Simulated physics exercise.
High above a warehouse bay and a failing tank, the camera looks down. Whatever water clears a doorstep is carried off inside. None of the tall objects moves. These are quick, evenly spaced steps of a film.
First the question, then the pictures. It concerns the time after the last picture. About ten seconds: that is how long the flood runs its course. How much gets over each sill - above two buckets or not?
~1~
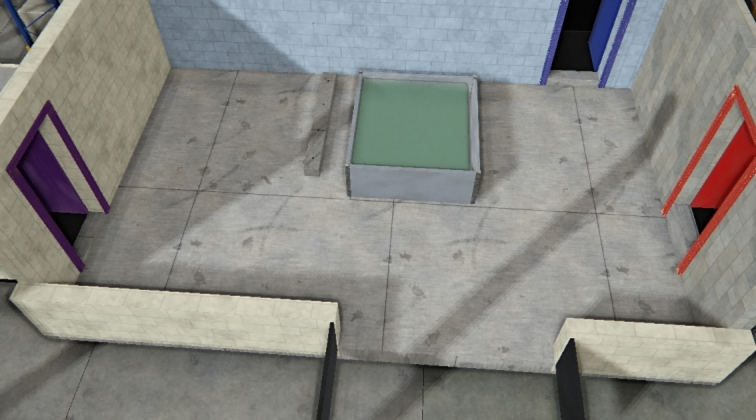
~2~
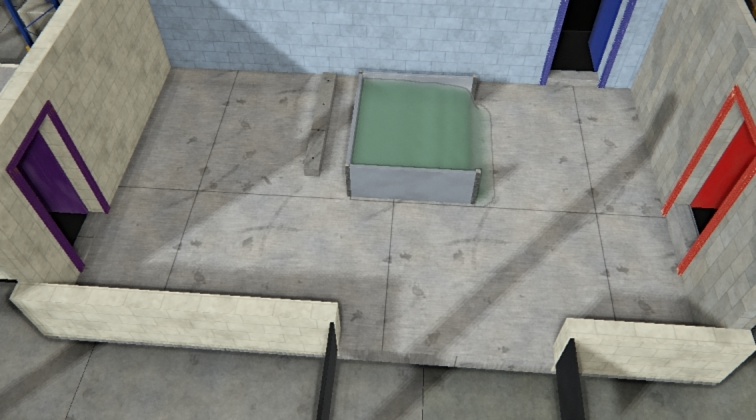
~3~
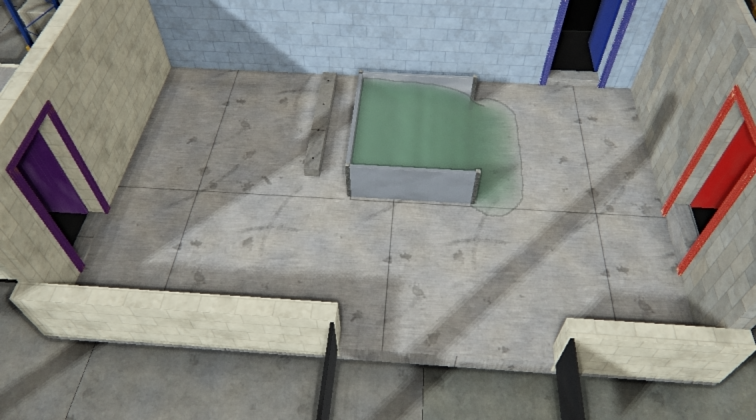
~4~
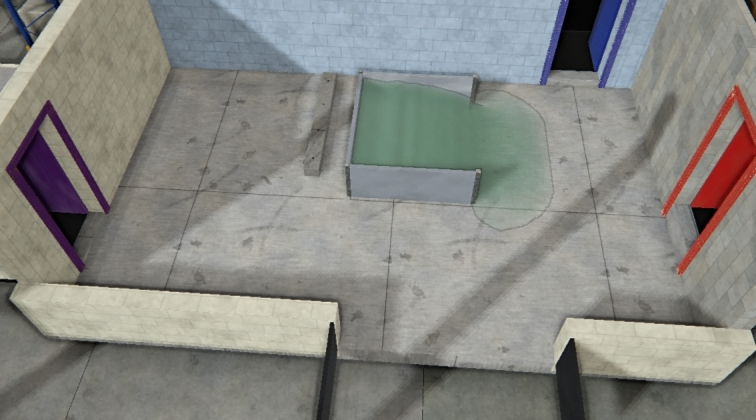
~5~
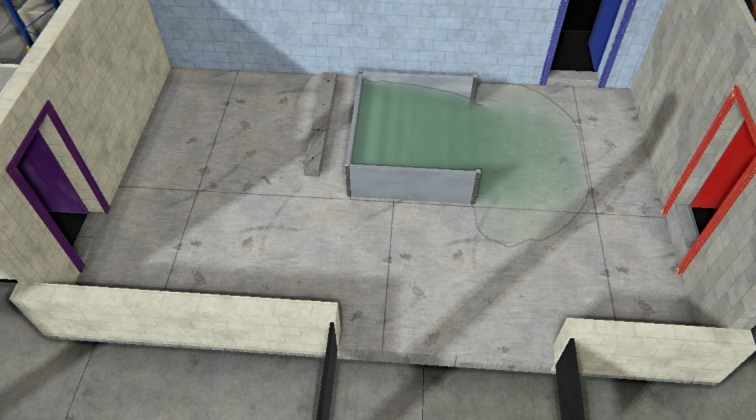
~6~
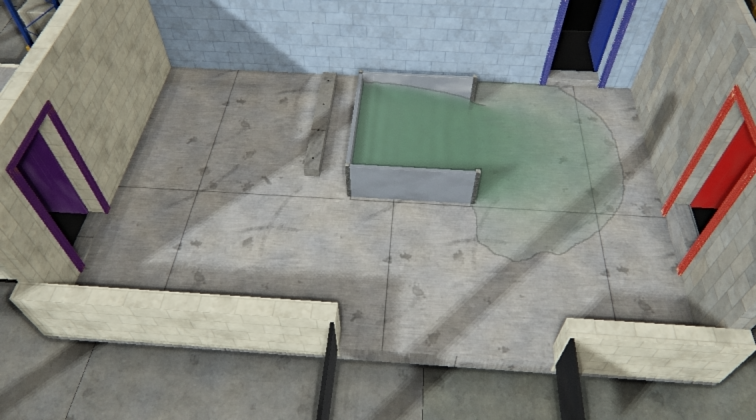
At the blue door, above two buckets. At the red door, not above two buckets. At the purple door, not above two buckets.
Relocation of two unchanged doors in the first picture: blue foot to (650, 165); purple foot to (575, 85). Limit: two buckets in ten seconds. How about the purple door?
Purple: Comes in high.
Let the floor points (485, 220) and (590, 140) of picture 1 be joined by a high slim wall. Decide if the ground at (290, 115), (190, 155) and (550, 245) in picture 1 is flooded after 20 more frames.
The first is still bare, the second still bare and the third inundated.
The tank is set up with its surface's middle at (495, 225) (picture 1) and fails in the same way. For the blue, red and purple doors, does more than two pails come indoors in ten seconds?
Taking the doors in turn, blue surpasses that, red surpasses that, and purple remains short.
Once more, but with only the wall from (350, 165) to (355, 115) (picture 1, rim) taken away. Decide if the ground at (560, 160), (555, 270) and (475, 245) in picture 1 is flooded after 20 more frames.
One after the other: Free of water, clear, dry.
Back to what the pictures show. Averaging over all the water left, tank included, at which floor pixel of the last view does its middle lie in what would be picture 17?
I'd put my finger on (531, 161).
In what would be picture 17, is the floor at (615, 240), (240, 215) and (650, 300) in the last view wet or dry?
Lab note, in the order given: Wet through, unwetted, wet through.
A moment on, water covers 25 % of the floor; the blue door wet at the sill, nothing in, the red door wet at the sill, nothing in, the purple door not reached.
Next, water covers 30 % of the floor; the blue door wet at the sill, nothing in, the red door wet at the sill, nothing in, the purple door not reached.
Then, water covers 35 % of the floor; the blue door over two buckets in, the red door wet at the sill, nothing in, the purple door not reached.
Later, water covers 65 % of the floor; the blue door over two buckets in, the red door wet at the sill, nothing in, the purple door not reached.
In the end, water covers 80 % of the floor; the blue door over two buckets in, the red door wet at the sill, nothing in, the purple door under two buckets in.
